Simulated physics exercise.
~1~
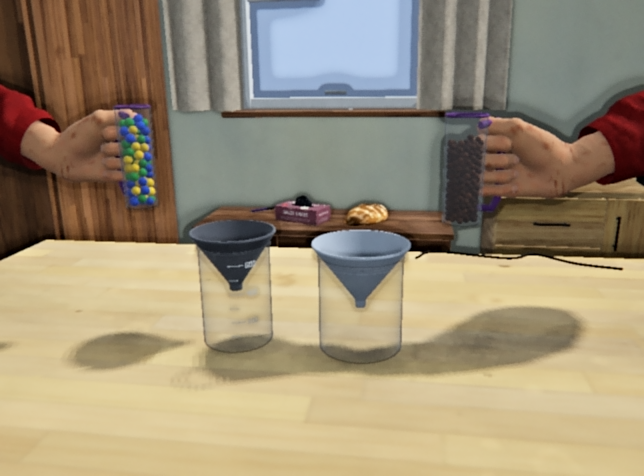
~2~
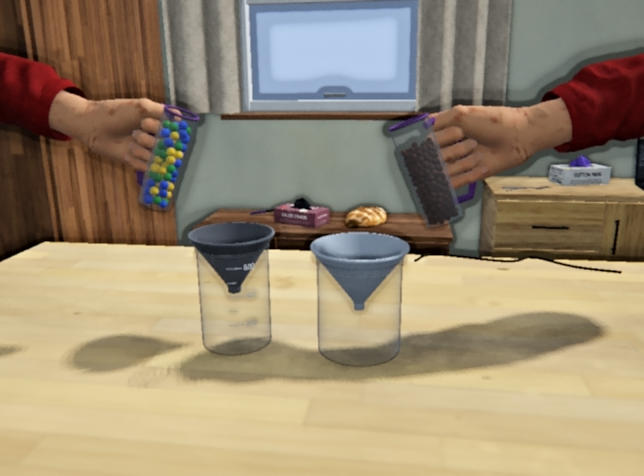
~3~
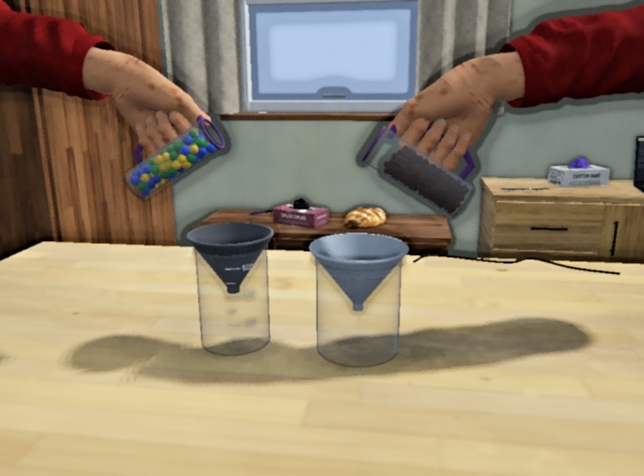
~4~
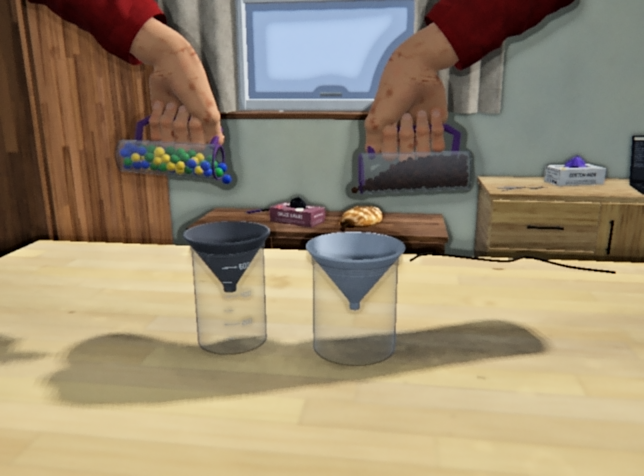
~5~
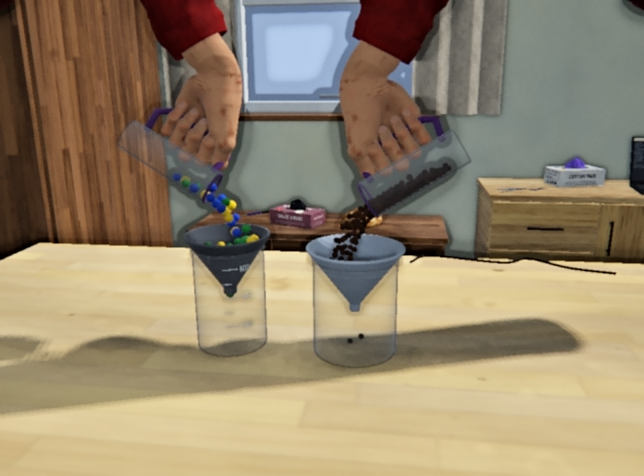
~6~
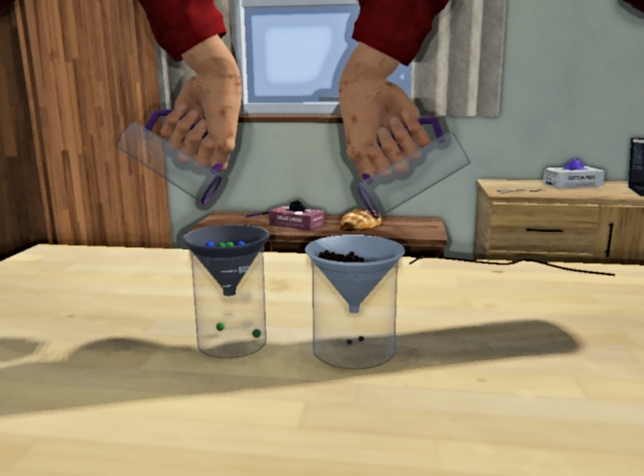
To begin with, two hands in red sleeves hold clear cups above a wooden table, the left one full of blue, green and yellow beads and the right one full of small dark pieces. Below them, two funnels sit in clear jars. The hands move inward and tilt the cups until they lie on their sides. They then tip further, and both cupfuls pour down into the funnels, with a few dark pieces reaching the right jar. Finally both cups are empty, most of each load stays stuck in its funnel, and only a few pieces lie in each jar.
